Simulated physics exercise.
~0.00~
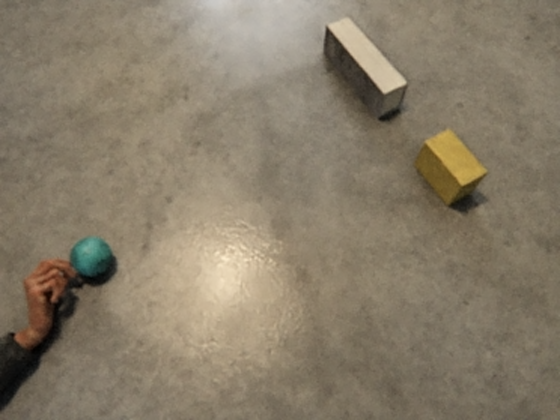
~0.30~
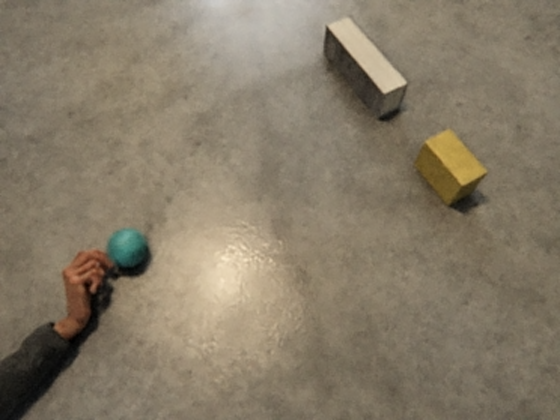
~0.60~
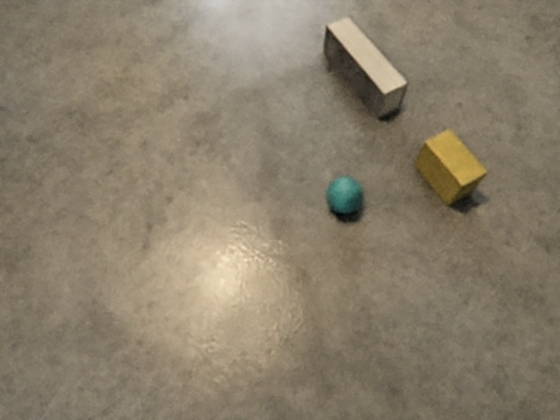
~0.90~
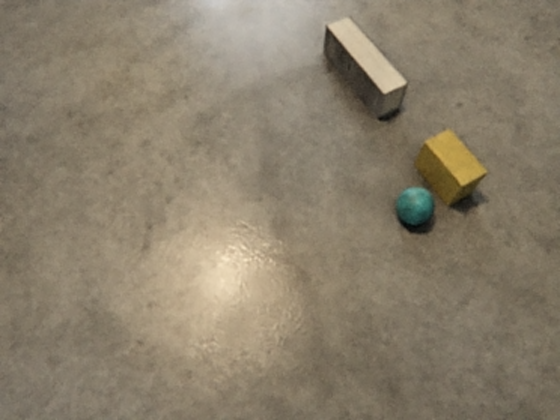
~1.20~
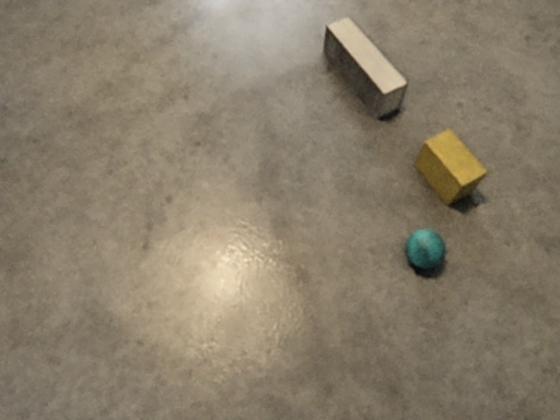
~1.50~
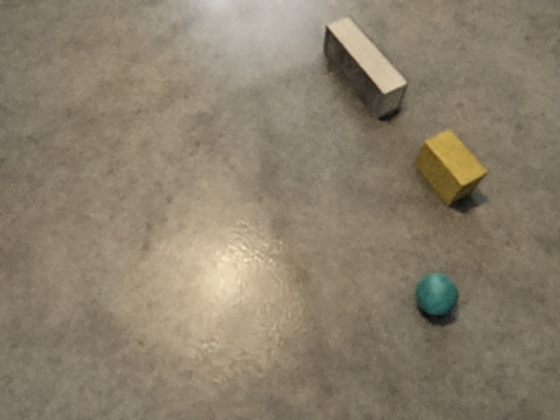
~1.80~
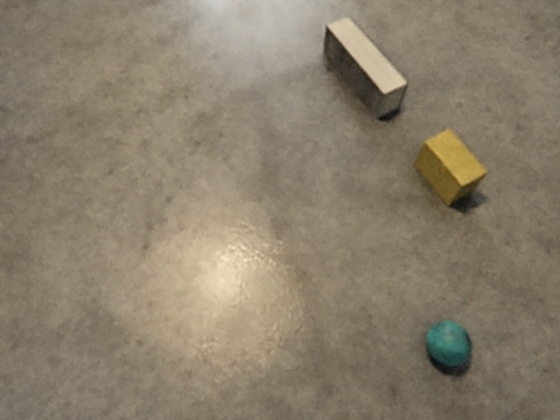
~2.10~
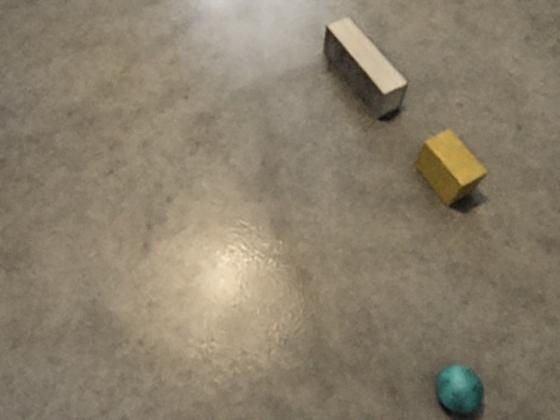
A mottled grey concrete floor, with a bright patch of glare near the middle, is seen from above. A hand in a dark sleeve holds a turquoise ball at the lower left, while a long grey block and a yellow block sit apart at the upper right with a gap between them. The hand pushes the ball to the right, lets go and leaves the view. The ball rolls up and right toward the opening but meets the lower left side of the yellow block. It bounces off and rolls down to the lower right edge, while both blocks stay in place.
